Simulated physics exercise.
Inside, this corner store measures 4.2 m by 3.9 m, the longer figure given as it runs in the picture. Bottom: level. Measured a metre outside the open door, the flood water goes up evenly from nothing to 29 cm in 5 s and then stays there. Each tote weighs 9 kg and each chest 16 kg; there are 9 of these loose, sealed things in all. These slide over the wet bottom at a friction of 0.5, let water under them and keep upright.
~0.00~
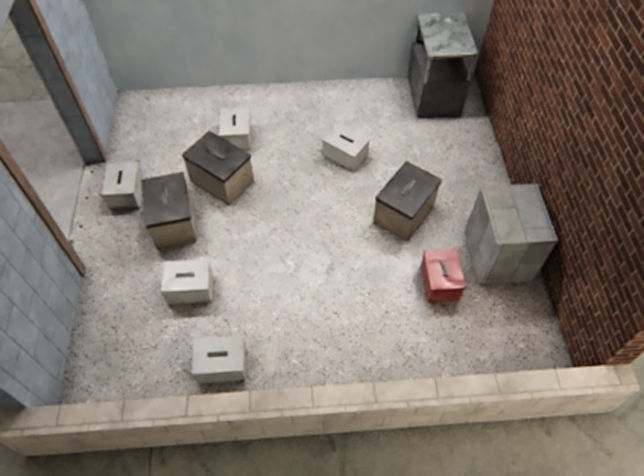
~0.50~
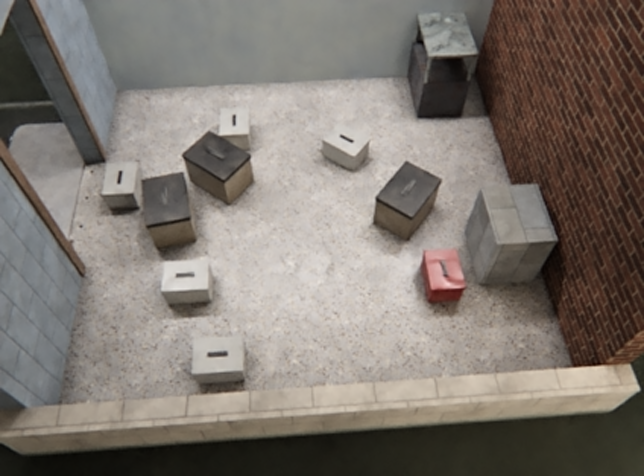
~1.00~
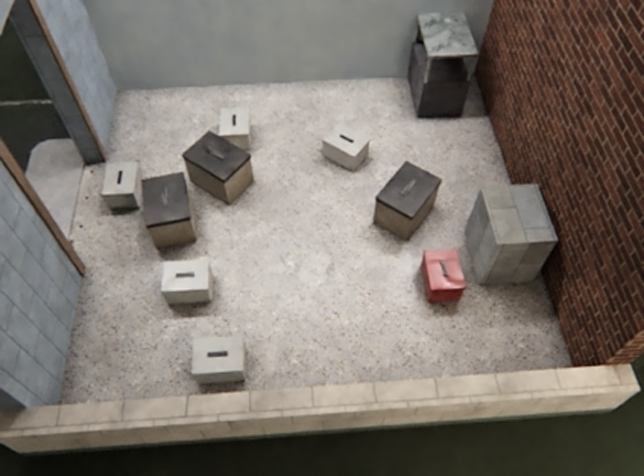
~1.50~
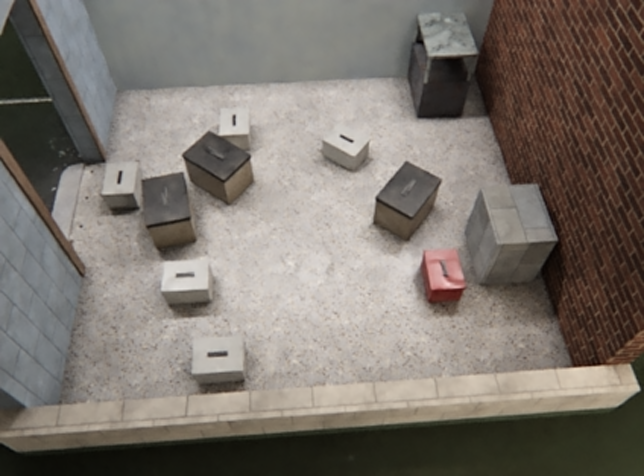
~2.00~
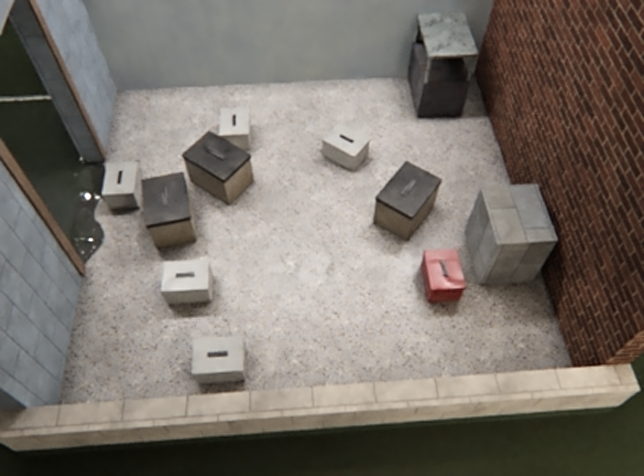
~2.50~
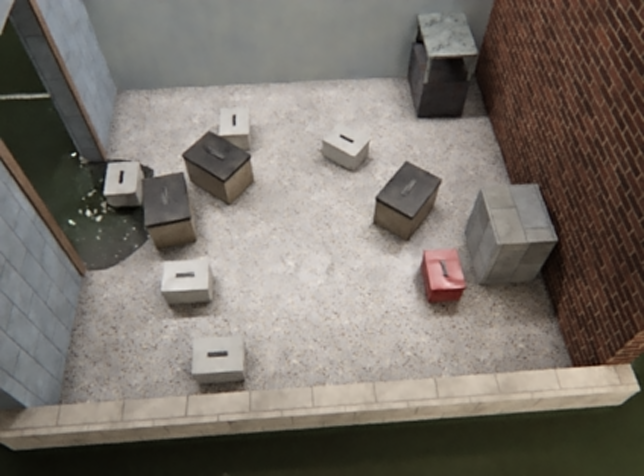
In this clip, dark water spreads over the ground outside a walled enclosure holding scattered boxes and one red box, then enters through the doorway at left and surrounds the nearest pale box, while the boxes show little movement.
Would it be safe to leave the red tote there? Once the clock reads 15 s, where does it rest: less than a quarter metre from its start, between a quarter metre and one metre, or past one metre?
Result: A modest displacement.
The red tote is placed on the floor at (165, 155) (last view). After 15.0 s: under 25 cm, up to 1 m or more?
Result: It drifts a great deal.
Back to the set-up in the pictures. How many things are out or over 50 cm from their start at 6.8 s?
I get 5.
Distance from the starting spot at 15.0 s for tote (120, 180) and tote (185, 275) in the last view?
One is off by 200 cm, the other by 150 cm, in the order asked.
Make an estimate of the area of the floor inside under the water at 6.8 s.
About 15 m2.
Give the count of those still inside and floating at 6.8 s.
By my count, 3.
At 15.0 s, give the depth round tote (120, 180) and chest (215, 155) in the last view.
Some 21 cm at the first, some 26 cm at the second.
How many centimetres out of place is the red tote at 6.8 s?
It has shifted about 20 cm.
After 3.5 s the red tote is near (444, 269), 0.0 m from its start, aground; 0 afloat.
After 6.8 s the red tote is near (471, 279), 0.2 m from its start, aground; 3 afloat.
After 11.0 s the red tote is near (523, 287), 0.7 m from its start, afloat; 9 afloat.
After 15.0 s the red tote is near (500, 306), 0.6 m from its start, afloat; 9 afloat.
